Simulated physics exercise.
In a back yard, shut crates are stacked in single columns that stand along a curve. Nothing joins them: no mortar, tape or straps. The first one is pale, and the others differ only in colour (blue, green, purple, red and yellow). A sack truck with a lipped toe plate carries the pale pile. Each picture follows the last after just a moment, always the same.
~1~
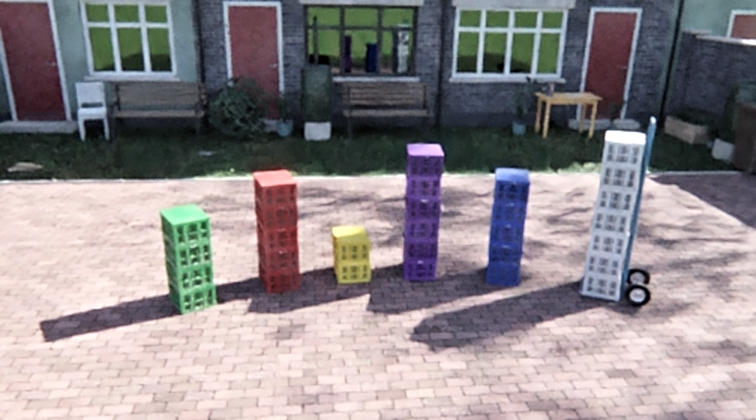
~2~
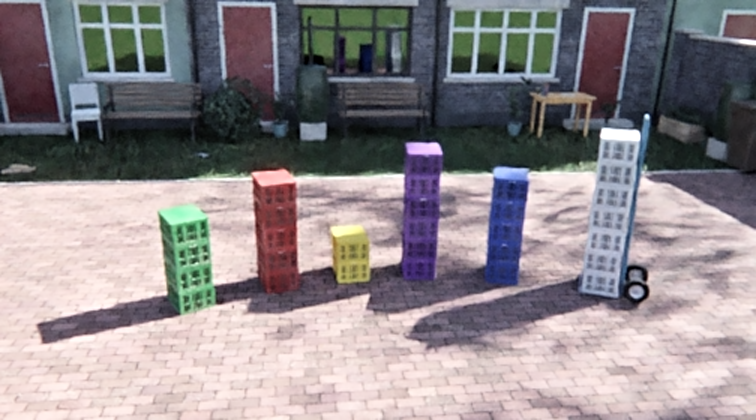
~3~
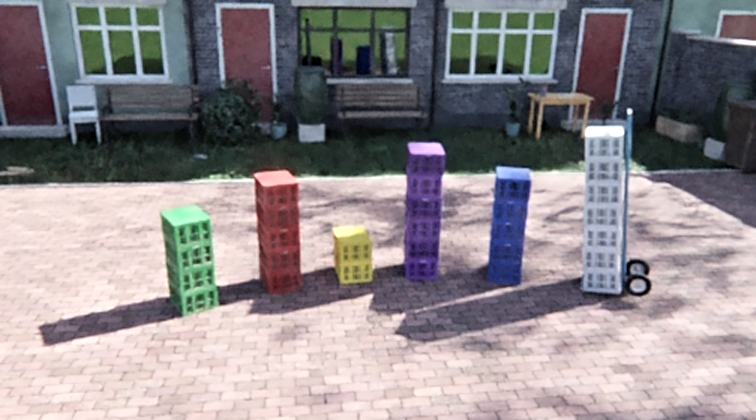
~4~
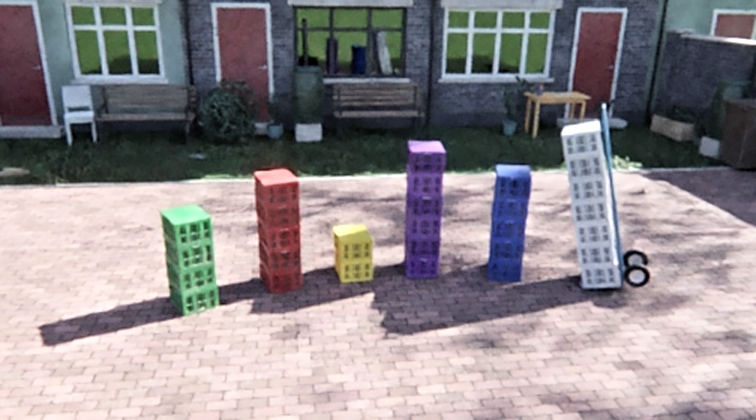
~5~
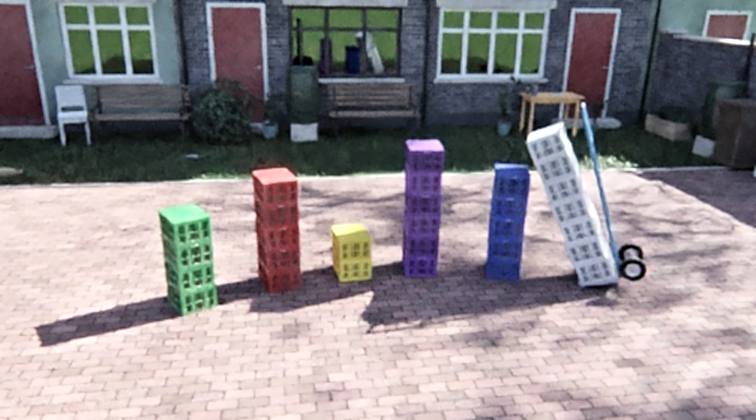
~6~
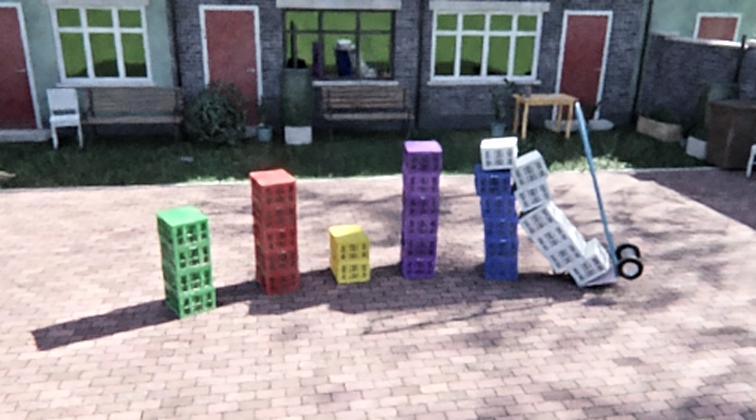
The tall white crate stack tips left off its hand truck and breaks against the blue stack.
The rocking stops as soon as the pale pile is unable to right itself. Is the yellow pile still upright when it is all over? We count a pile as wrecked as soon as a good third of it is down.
Yes.
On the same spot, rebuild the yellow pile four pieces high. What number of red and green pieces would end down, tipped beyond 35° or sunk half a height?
Red: 5; green: 2.
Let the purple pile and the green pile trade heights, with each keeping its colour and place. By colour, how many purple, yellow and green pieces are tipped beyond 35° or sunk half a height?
Purple 3, yellow 1, green 0.
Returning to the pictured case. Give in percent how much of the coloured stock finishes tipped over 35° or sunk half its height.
Around 75 percent.
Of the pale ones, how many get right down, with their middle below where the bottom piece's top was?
Count: 7.
Just after the last frame, 7 of the pale pile down; none of the 2 yellow crates down (0 of 22 in all colours); top yellow crate unmoved; top blue crate tilted clearly.
A moment on, 6 of the pale pile down; none of the 2 yellow crates down (4 of 22 in all colours); top yellow crate unmoved; top blue crate tilted well over, about its own height lower.
Further on, 6 of the pale pile down; none of the 2 yellow crates down (9 of 22 in all colours); top yellow crate moved half its height; top blue crate on its side.
Then, 6 of the pale pile down; none of the 2 yellow crates down (16 of 22 in all colours); top yellow crate moved half its height; top blue crate upside down.
When it is over, 6 of the pale pile down; none of the 2 yellow crates down (16 of 22 in all colours); top yellow crate moved half its height; top blue crate upside down. In pixels of the last frame, middles, top yellow crate near (340, 244), top blue crate near (378, 220).
